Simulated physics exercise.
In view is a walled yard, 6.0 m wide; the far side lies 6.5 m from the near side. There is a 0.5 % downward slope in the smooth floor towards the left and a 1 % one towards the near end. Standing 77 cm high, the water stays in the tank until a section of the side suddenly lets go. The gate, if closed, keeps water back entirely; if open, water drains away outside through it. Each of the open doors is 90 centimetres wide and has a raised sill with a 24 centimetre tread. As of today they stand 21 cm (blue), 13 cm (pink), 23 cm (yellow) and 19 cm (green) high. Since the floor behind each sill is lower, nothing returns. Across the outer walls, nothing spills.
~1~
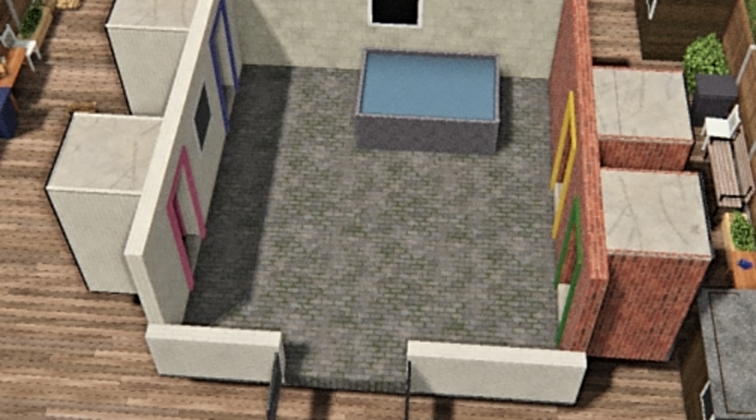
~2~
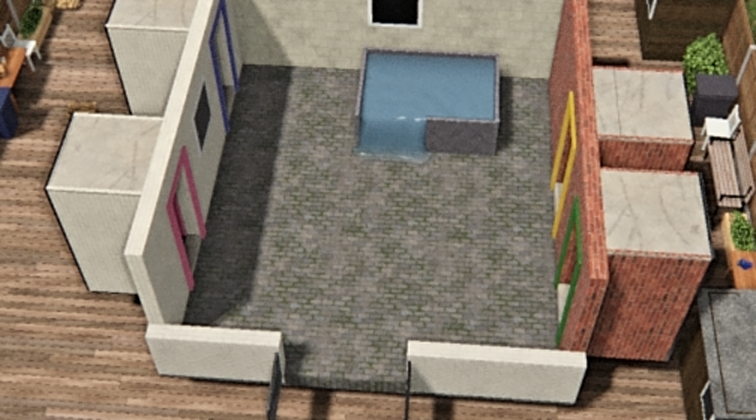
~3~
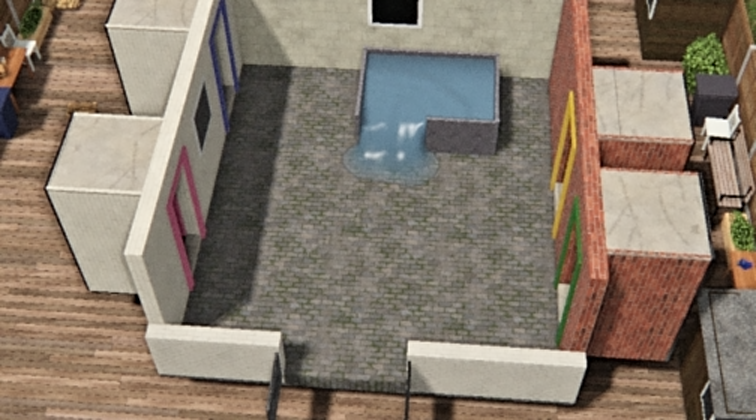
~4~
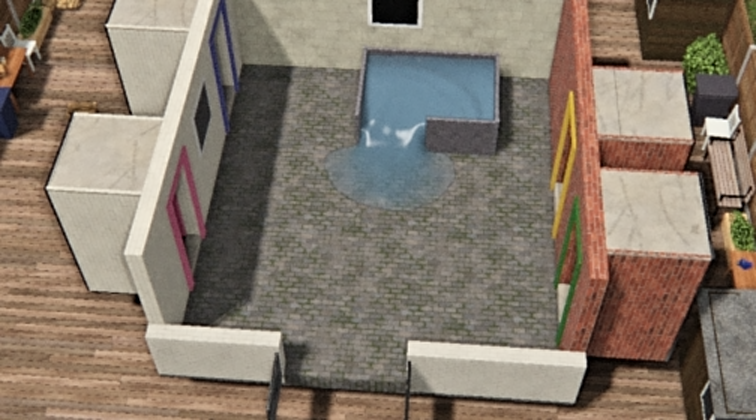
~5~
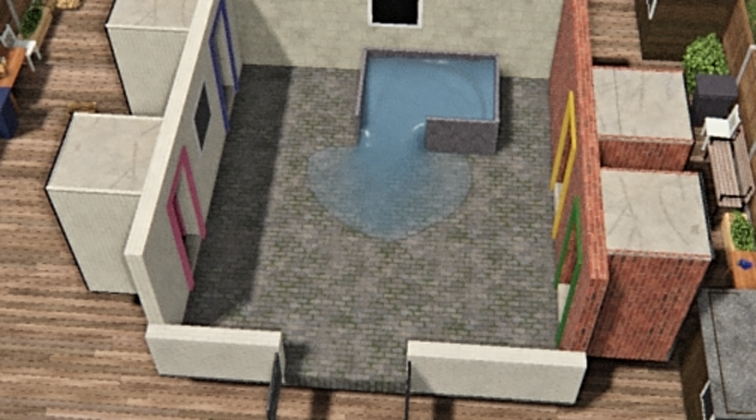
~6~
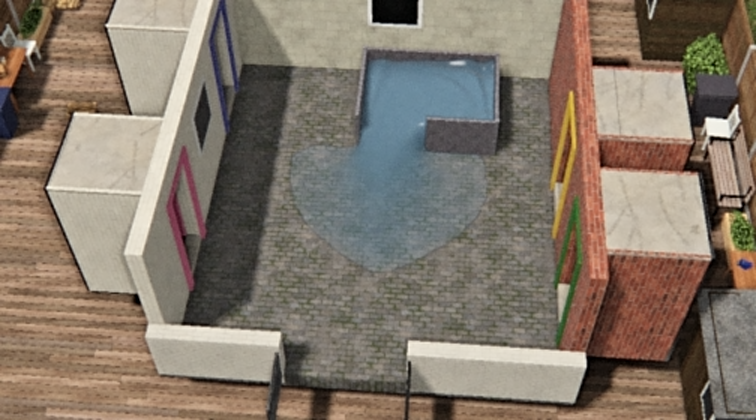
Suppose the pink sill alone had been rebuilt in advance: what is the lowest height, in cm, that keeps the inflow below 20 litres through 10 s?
About 12 cm.
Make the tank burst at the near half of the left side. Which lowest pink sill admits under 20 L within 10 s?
Close to 7.5 cm at the least.
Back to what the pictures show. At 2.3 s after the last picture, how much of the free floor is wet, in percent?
Around 65 per cent of the free floor.
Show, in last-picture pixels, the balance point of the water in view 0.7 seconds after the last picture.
(408, 151), roughly.
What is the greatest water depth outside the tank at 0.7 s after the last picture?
Max depth: Around 40 cm.
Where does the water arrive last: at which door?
Blue.
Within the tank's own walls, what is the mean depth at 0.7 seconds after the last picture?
The mean depth is about 48 cm.
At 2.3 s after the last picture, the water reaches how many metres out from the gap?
Roughly 5.4 metres.
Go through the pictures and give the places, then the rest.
The tank at (429, 87) is whole and still, 77 cm deep; the pink door at (187, 225) is dry, in the first frame.
The gap is at (393, 138), the front 0.3 m out at (416, 162); the back of the tank holds 77 cm, in the second frame.
The front is at (401, 182), 0.8 m from the gap at (393, 138); 1.0 m2 of floor is wet, 77 cm left at the back, in the third frame.
Water pours out at (393, 140) and has run 1.4 m, to (392, 208); about 9 cm deep outside, 71 cm at the back, in the fourth frame.
The front is at (376, 235), 2.0 m from the gap at (393, 139); 4.1 m2 of floor is wet, 64 cm left at the back, in the fifth frame.
The front is at (373, 267), 2.6 m from the gap at (393, 139); 6.1 m2 of floor is wet, 66 cm left at the back; the pink door at (187, 225), 4.1 m from the gap, is still 2.0 m from the nearest water, in the sixth frame.
Then, 0.7 s after the last picture water covers 45 % of the floor, deepest (40 cm) near (381, 155); it has not reached the pink door.
Then, 2.3 s after the last picture water covers 65 % of the floor, deepest (32 cm) near (176, 354); 13 cm at the pink door, 7 litres in over its 13 cm sill.
Then, 9.3 s after the last picture water covers 95 % of the floor, deepest (10 cm) near (176, 354); 8 cm at the pink door, 14 litres in over its 13 cm sill.
At the pink door as built, the water peaked near 20 cm, 1.3 s after the last picture.
With a sill of 10 cm, 40 litres would have come in within the 10 s; with 13.5 cm, 11 litres. So under 20 litres takes about 12 cm.
